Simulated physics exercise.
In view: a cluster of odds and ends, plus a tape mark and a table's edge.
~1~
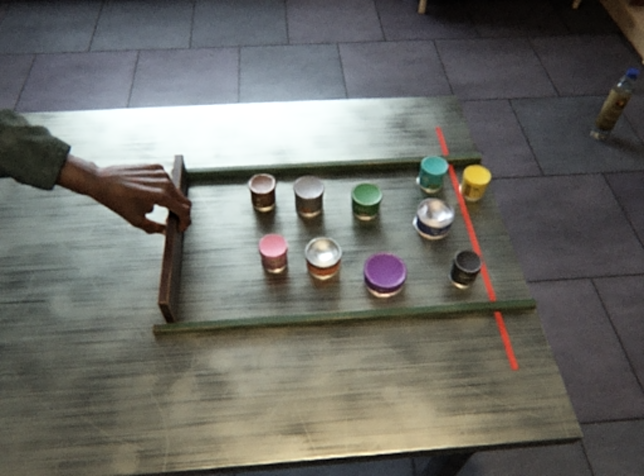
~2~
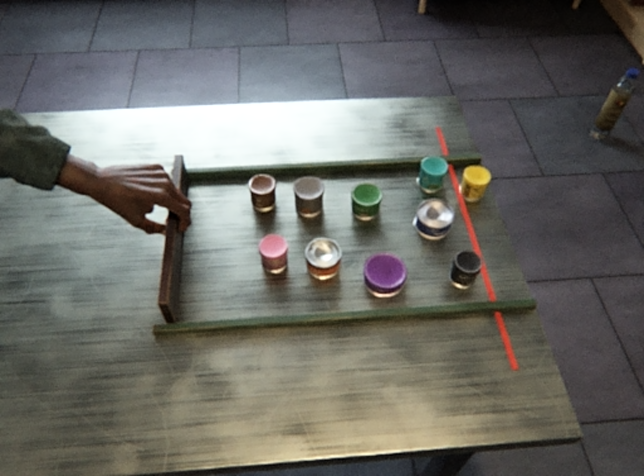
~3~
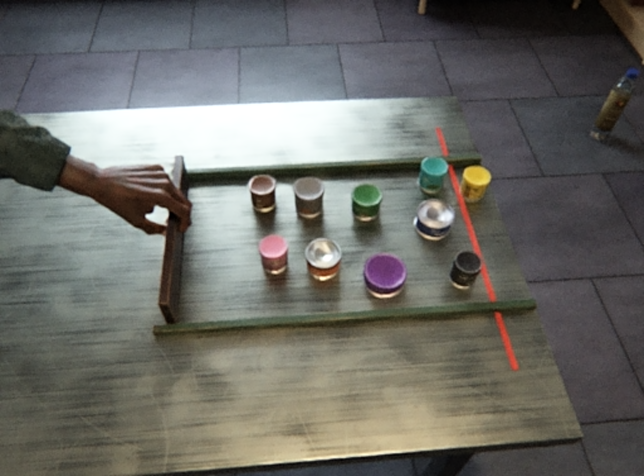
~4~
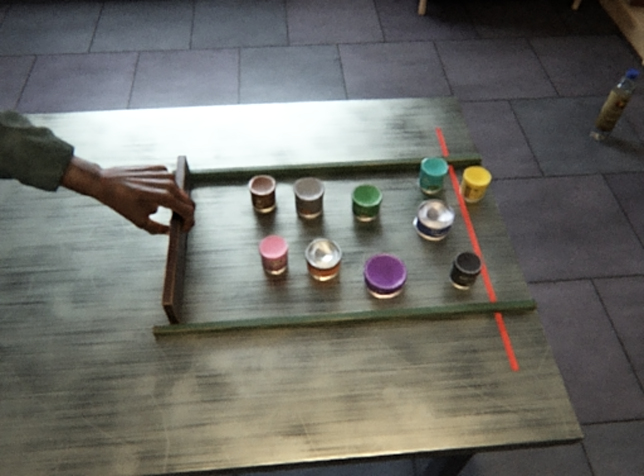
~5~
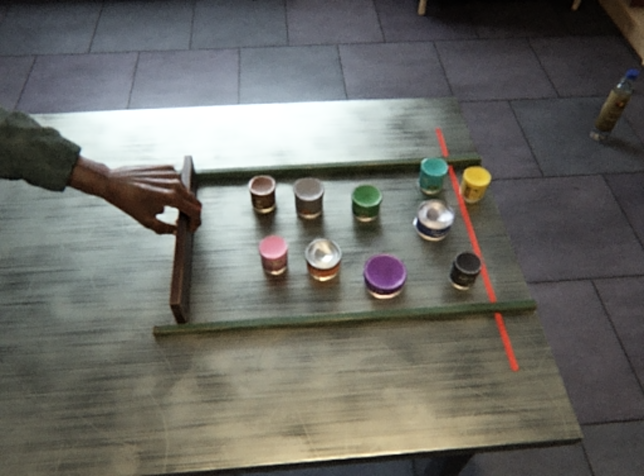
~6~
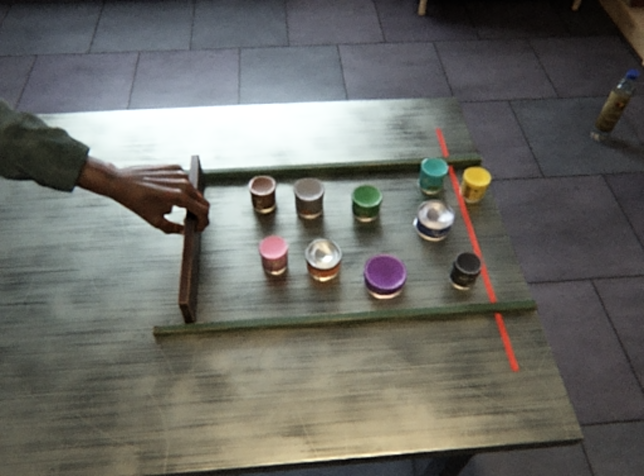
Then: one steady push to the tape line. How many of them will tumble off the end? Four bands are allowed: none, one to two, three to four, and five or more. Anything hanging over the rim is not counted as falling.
Going by the pictures, three or four pieces get pushed right off.
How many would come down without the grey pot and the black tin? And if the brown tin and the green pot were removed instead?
That makes 2 fallen, then 2 fallen in the other try.
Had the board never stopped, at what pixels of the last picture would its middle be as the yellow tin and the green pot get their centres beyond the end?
I'd say about (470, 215) for the first one and about (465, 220) for the second.
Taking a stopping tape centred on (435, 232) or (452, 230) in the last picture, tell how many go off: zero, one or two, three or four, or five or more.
Count by try - none; 1 or 2.
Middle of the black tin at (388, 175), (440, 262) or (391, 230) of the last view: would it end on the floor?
In sequence: It stays; it goes; it stays.
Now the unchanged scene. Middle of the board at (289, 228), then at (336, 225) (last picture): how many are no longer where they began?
At that stage 4; at the next, 6.
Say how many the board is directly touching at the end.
4.
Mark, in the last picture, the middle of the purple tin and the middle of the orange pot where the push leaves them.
You'll see the purple tin at (510, 279), with the orange pot at (516, 248).
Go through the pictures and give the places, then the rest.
The first frame shows yellow tin (474, 183); black tin (465, 269); turquoise tin (433, 174); board (175, 233); tape (470, 228).
The second frame shows black tin (465, 269); brown tin (263, 193).
The third frame shows turquoise tin (433, 175); orange pot (323, 259).
The fourth frame shows yellow tin (475, 184); board (179, 234).
The fifth frame shows black tin (465, 270); pink pot (274, 255).
The sixth frame shows yellow tin (475, 185); black tin (465, 271); turquoise tin (433, 176); board (193, 233); tape (470, 229).
Early on, none off yet; yellow tin at rest near (475, 185); black tin at rest near (465, 271); turquoise tin at rest near (433, 176).
Finally, the number that fall off is three or four; lost, green pot, blue pot, black tin and yellow tin.
